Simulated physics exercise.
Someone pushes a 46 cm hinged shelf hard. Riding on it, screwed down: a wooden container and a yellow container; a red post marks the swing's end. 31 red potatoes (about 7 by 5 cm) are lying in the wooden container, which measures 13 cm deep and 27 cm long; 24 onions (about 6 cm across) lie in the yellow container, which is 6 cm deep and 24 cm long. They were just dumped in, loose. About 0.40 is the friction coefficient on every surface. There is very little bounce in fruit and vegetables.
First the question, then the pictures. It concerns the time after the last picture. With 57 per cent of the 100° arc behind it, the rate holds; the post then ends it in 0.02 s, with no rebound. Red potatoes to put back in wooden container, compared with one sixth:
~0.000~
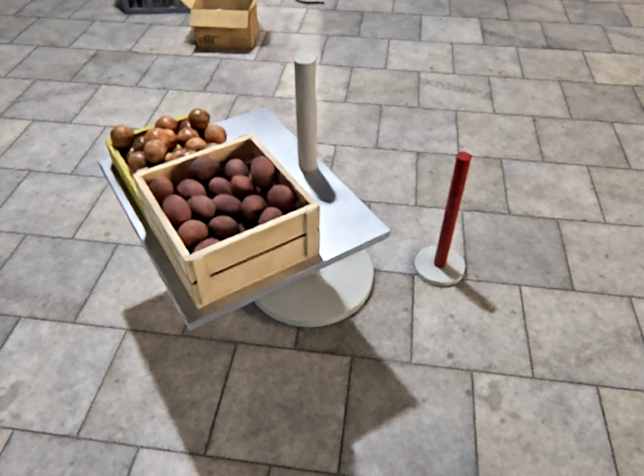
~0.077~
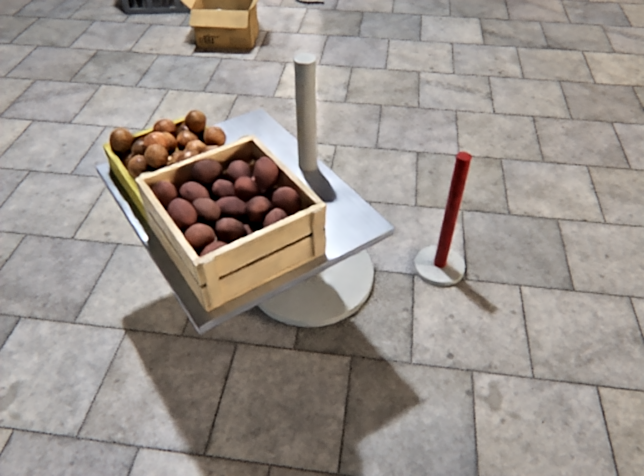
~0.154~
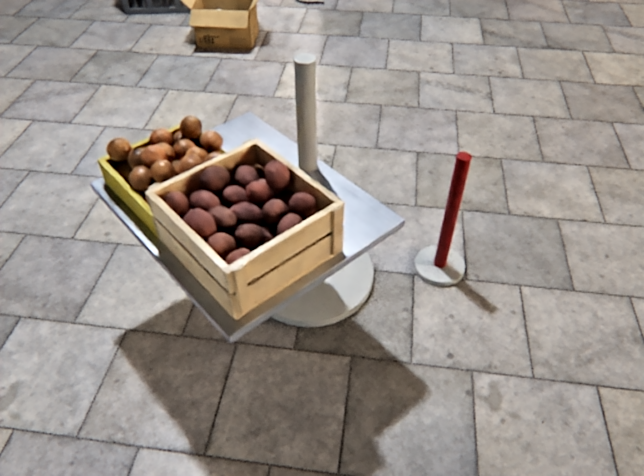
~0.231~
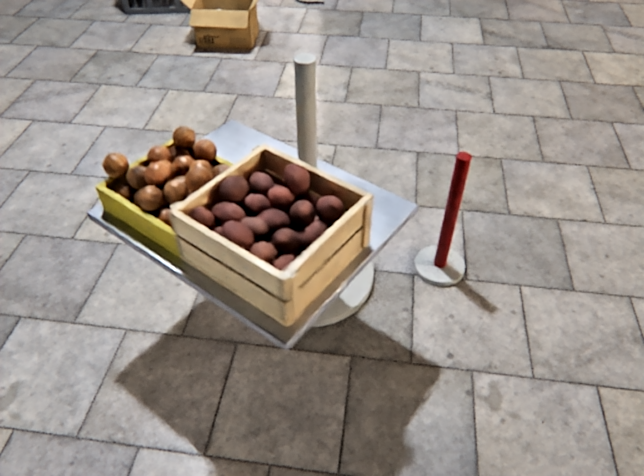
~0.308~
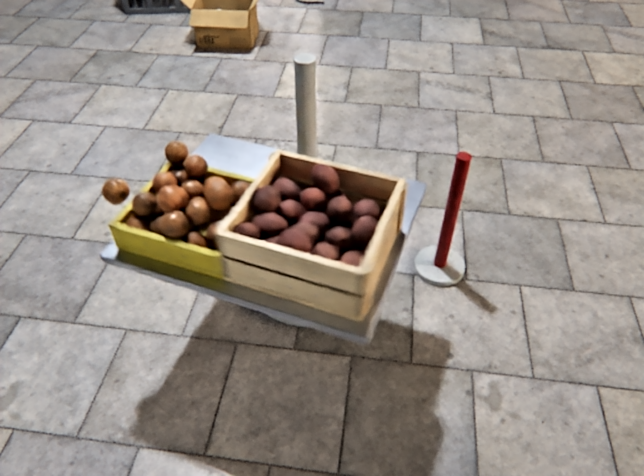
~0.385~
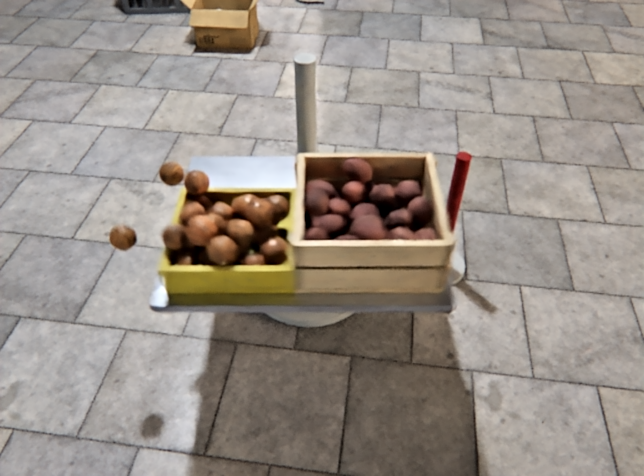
Fewer.
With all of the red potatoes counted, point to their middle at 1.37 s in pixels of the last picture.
(429, 170).
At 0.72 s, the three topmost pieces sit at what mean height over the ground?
Some 58 cm up.
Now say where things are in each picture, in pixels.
In the first picture (each is followed by its nearest rim corner in this view), wooden container, (186, 256); yellow container (its farthest corner), (198, 114); turned through 0°; none out.
In the second picture, wooden container, (195, 259); yellow container, (195, 116); turned through 2°.
In the third picture, wooden container, (225, 267); yellow container, (188, 124); turned through 9°.
In the fourth picture, wooden container, (280, 275); yellow container, (179, 139); turned through 21°.
In the fifth picture, wooden container, (359, 271); yellow container, (175, 161); turned through 37°; 1 out, the lowest onion at (116, 191).
In the sixth picture, wooden container, (446, 243); yellow container, (187, 190); turned through 58°; 2 out, the lowest onion at (123, 238).
After 0.52 s, the shelf hits the red post.
After 0.60 s, wooden container 31 in, 0 out and yellow container 17 in, 7 out.
After 0.72 s, wooden container 31 in, 0 out and yellow container 16 in, 8 out.
After 0.94 s, wooden container 31 in, 0 out and yellow container 16 in, 8 out.
When it is over (at 1.37 s), wooden container 31 in, 0 out and yellow container 16 in, 8 out. Asked share, 0 of 31, 0 per cent.
